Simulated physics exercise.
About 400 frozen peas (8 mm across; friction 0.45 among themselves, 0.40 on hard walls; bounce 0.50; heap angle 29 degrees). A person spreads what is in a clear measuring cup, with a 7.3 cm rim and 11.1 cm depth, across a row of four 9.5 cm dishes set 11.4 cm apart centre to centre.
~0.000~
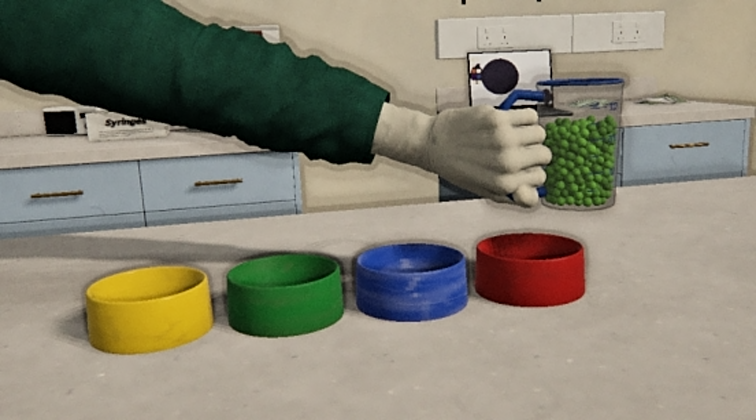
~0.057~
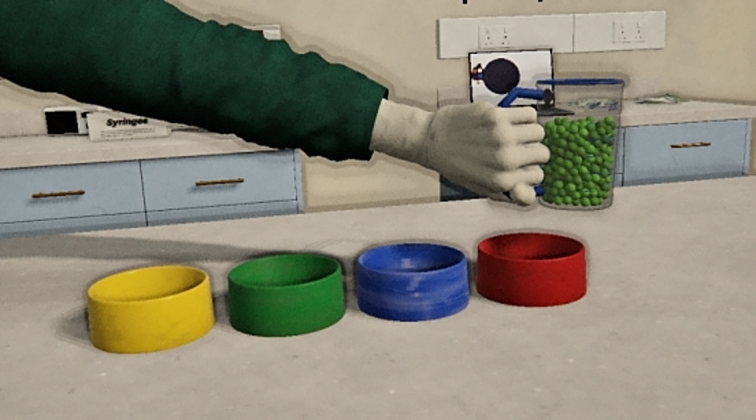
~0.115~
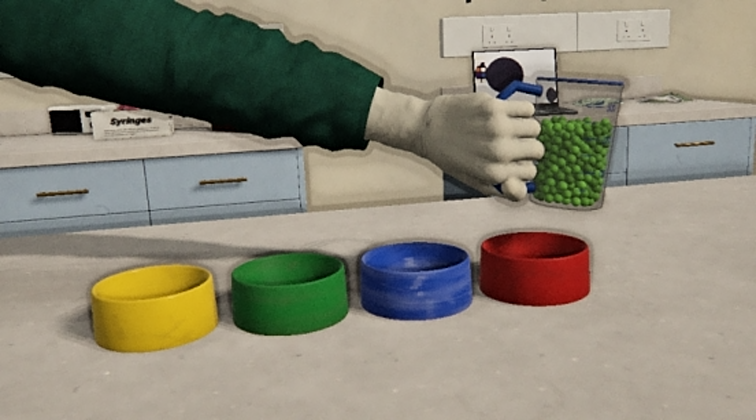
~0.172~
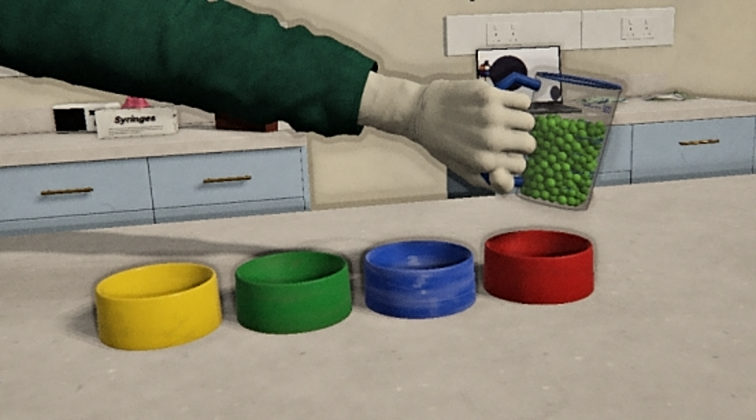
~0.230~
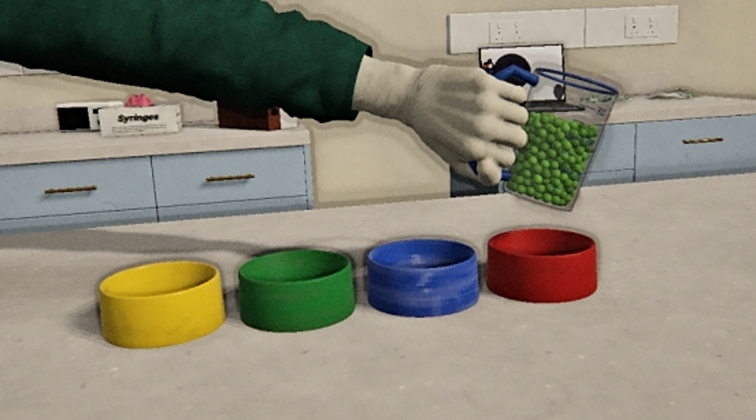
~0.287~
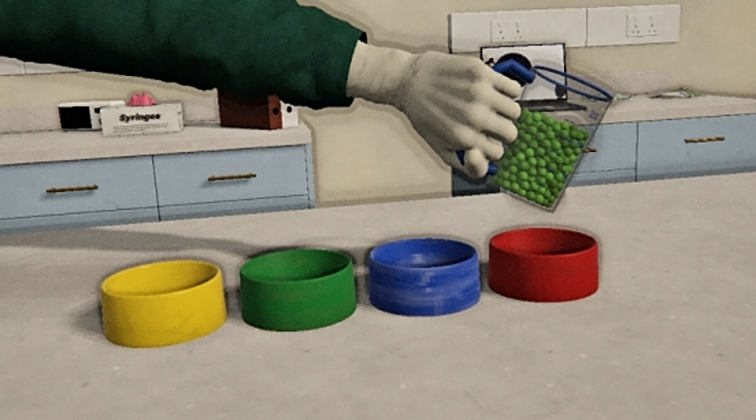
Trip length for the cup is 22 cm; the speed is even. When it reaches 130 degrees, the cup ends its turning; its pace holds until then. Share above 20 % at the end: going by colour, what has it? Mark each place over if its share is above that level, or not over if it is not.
Red dish: Not over, blue dish: Over, green dish: Not over, yellow dish: Not over, counter: Not over.
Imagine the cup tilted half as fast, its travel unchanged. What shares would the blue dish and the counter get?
Then blue would get 100 and the counter 0.
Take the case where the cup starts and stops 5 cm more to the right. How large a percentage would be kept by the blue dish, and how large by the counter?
Result - blue 50 / counter 40.
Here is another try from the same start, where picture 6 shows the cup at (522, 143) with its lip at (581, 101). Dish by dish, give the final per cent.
In the end red holds 0, blue holds 100, green holds 0, yellow holds 0.
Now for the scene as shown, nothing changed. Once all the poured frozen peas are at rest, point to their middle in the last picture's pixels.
Around (426, 270).
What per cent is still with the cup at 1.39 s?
About 5 percent.
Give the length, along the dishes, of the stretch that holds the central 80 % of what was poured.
Spread: Around 6 cm.
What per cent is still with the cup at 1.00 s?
About 95 per cent.
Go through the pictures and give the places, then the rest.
In the first frame, cup at (579, 143), tilt 0 degrees, lip at (617, 80), moved 0.0 cm; middle of the pieces at (579, 158); red dish at (529, 247); blue dish at (410, 258); green dish at (283, 271); yellow dish at (148, 284).
In the second frame, cup at (577, 143), tilt 2 degrees, lip at (617, 81), moved 0.3 cm; middle of the pieces at (577, 158).
In the third frame, cup at (572, 143), tilt 6 degrees, lip at (617, 84), moved 1.1 cm; middle of the pieces at (571, 157).
In the fourth frame, cup at (565, 142), tilt 13 degrees, lip at (615, 88), moved 2.2 cm; middle of the pieces at (562, 156).
In the fifth frame, cup at (556, 141), tilt 20 degrees, lip at (611, 93), moved 3.4 cm; middle of the pieces at (552, 156).
In the sixth frame, cup at (546, 141), tilt 26 degrees, lip at (605, 100), moved 4.5 cm; middle of the pieces at (540, 155); red dish at (542, 242); blue dish at (423, 253); green dish at (296, 266); yellow dish at (162, 278). Its pace works out near 115 degrees a second; the hand travels 20 cm a second.
After 0.72 s, tilt 76 degrees; cup holds 100 %.
After 1.00 s, tilt 109 degrees; cup holds 95 %, blue 5 %.
After 1.39 s, tilt 130 degrees; cup holds 5 %, blue 90 %.
At rest (1.9 s), red 0 %, blue 95 %, green 0 %, yellow 0 %, counter 5 %.
